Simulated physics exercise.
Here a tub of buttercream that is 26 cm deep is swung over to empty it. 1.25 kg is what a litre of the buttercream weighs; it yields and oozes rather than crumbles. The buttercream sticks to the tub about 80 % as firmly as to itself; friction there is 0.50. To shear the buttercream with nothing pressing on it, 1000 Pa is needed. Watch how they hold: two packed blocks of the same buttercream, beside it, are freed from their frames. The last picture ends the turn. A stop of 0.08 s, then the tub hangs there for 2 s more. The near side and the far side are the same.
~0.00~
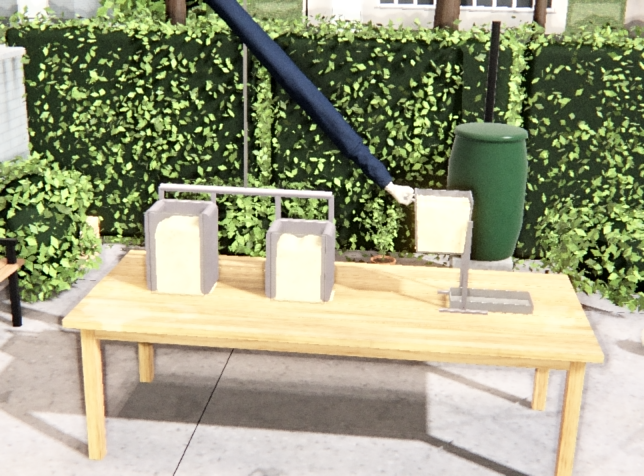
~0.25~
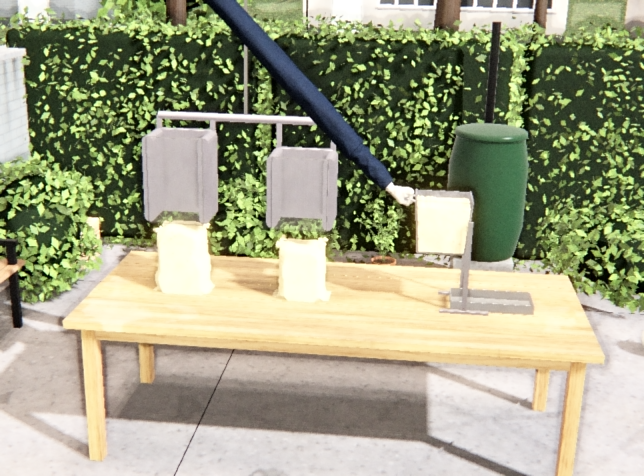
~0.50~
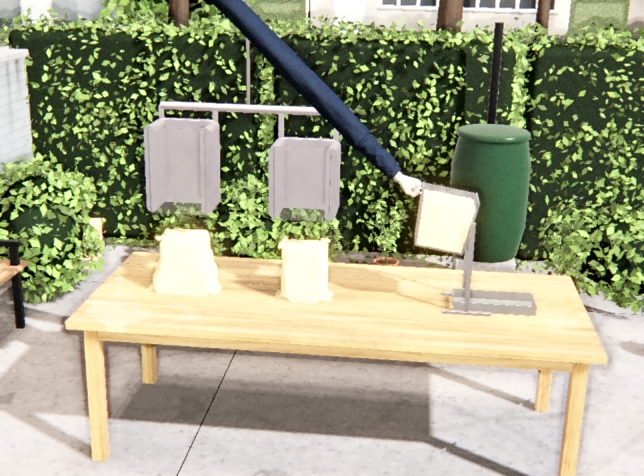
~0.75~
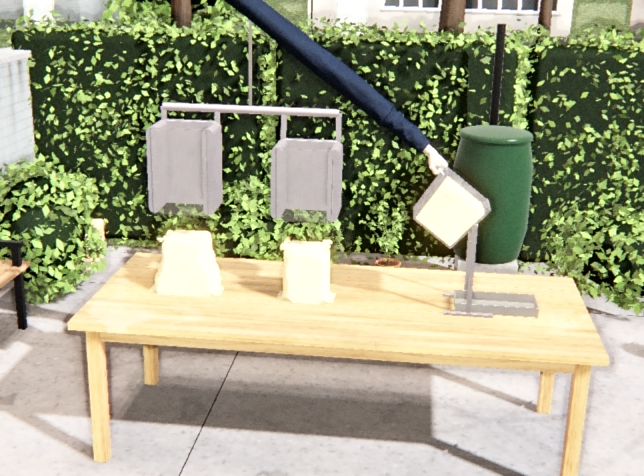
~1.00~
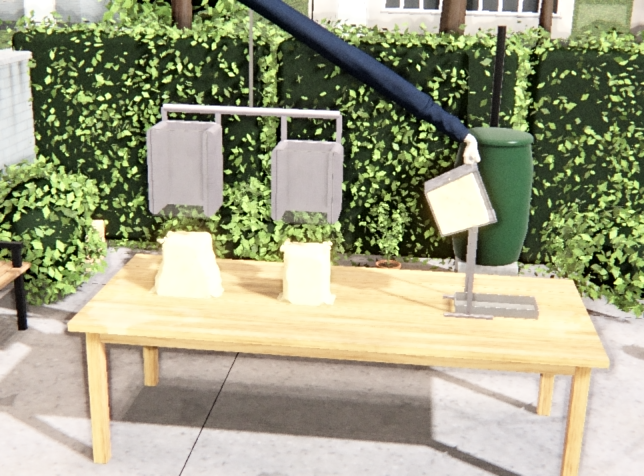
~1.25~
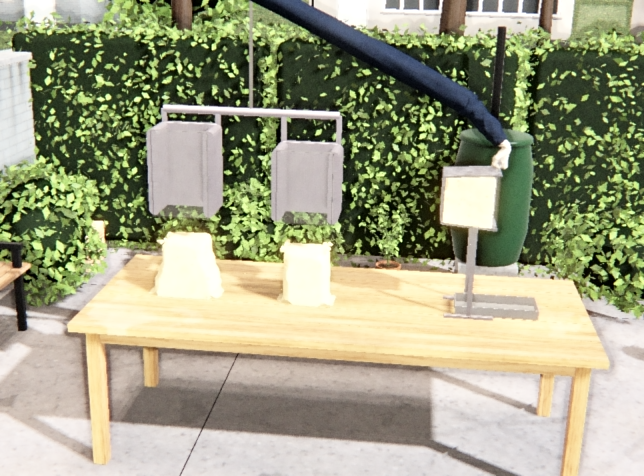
Two grey moulds lifting off pale buttercream blocks, which sag slightly, then a dark blue arm turning a buttercream tub rightward.
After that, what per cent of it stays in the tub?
Some 100 percent stays in the tub.
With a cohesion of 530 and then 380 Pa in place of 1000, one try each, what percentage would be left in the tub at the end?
Result: 50 % for the first case, 40 % for the second.
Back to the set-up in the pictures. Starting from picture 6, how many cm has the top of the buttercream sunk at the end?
0 cm or so.
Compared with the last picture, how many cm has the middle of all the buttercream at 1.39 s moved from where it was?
I'd put the distance at about 0 centimetres.
By 1.39 s, the tub is at 90 degrees and holds 100 %.
By 1.56 s, the tub is at 90 degrees and holds 100 %.
By 1.73 s, the tub is at 90 degrees and holds 100 %.
By 1.90 s, the tub is at 90 degrees and holds 100 %.
By 3.25 s, at the end, the tub is at 90 degrees and holds 100 %.
